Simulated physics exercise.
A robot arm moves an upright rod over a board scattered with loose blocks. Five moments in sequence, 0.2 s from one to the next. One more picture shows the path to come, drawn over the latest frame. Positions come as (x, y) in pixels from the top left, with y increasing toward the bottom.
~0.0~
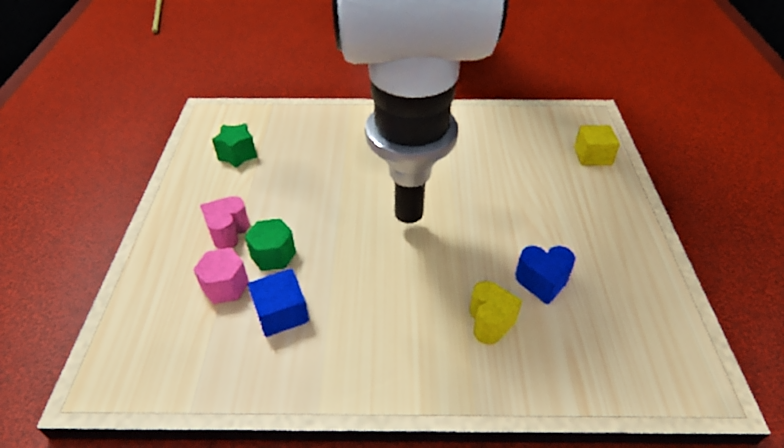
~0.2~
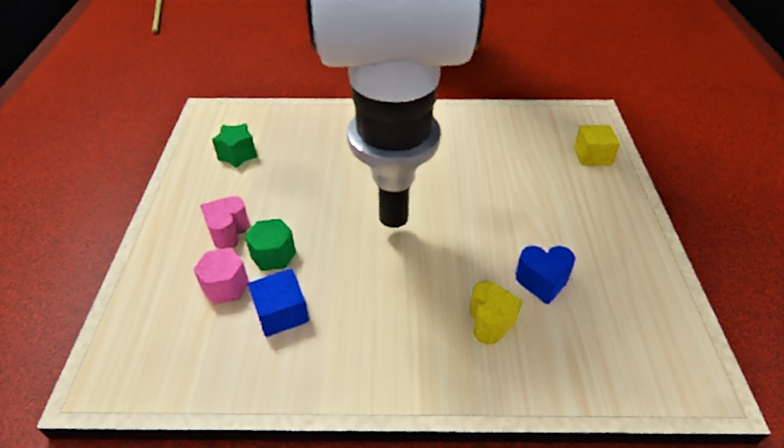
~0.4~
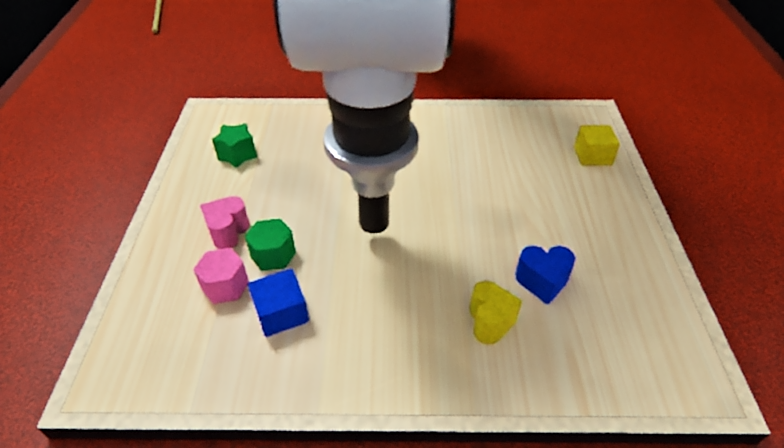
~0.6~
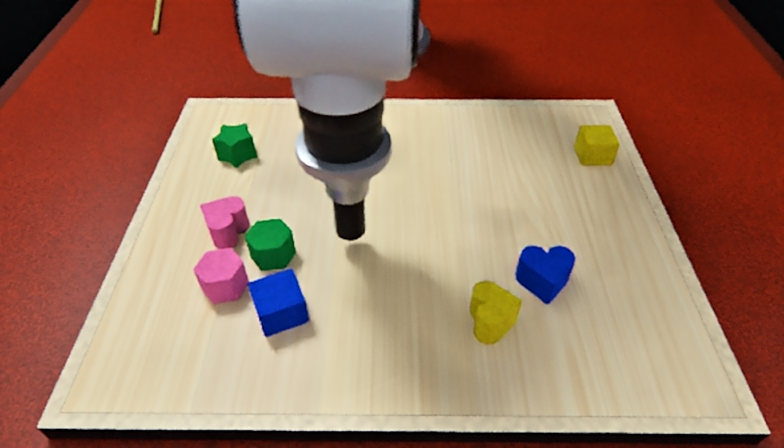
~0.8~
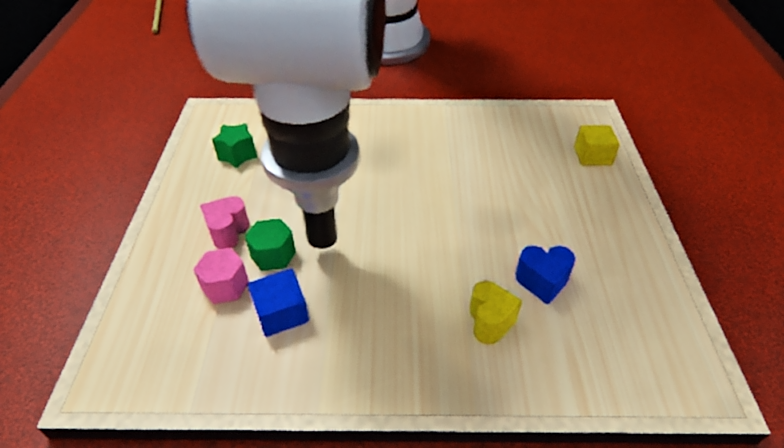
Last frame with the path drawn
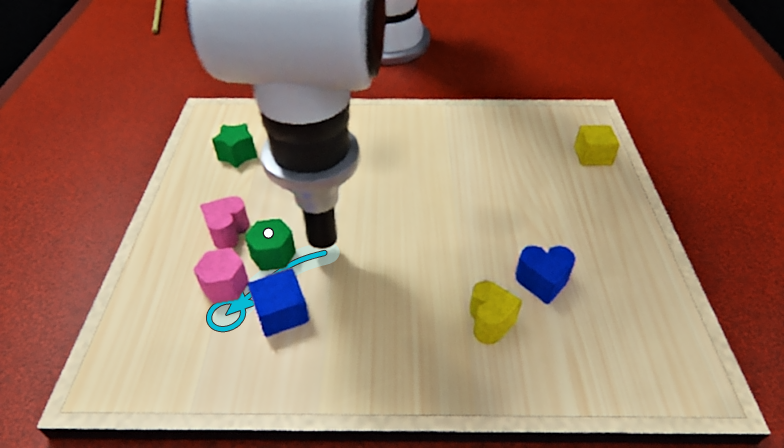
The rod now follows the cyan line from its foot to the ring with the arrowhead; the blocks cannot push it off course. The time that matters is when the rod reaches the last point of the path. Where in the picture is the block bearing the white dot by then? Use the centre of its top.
Pixel (247, 234).
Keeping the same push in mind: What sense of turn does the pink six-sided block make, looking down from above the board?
The block spins clockwise.
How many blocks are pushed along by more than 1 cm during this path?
The answer is two blocks, counting only moves over 1 cm.
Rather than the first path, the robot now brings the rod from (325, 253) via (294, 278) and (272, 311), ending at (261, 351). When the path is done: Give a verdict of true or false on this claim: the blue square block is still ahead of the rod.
True - the claim holds.
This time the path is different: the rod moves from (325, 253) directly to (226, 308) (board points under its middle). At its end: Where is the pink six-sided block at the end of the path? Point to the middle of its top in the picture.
The middle of its top is at (193, 268).
Path on the board, from (325, 253) over (289, 266) and (258, 289) to (226, 315); the dot is on the green six-sided block.
What follows on the original path. One third of the way, rod at (285, 252); green six-sided block at (250, 235), turned 15° clockwise.
Two thirds of the way, rod at (253, 275); pink six-sided block at (214, 265); green six-sided block at (247, 234), turned 20° clockwise.
At the end, rod at (221, 301); pink six-sided block at (202, 268), turned 20° clockwise; pink heart-shaped block in place; green six-sided block at (247, 234), turned 20° clockwise; blue square block at (274, 296), turned 20° anticlockwise.
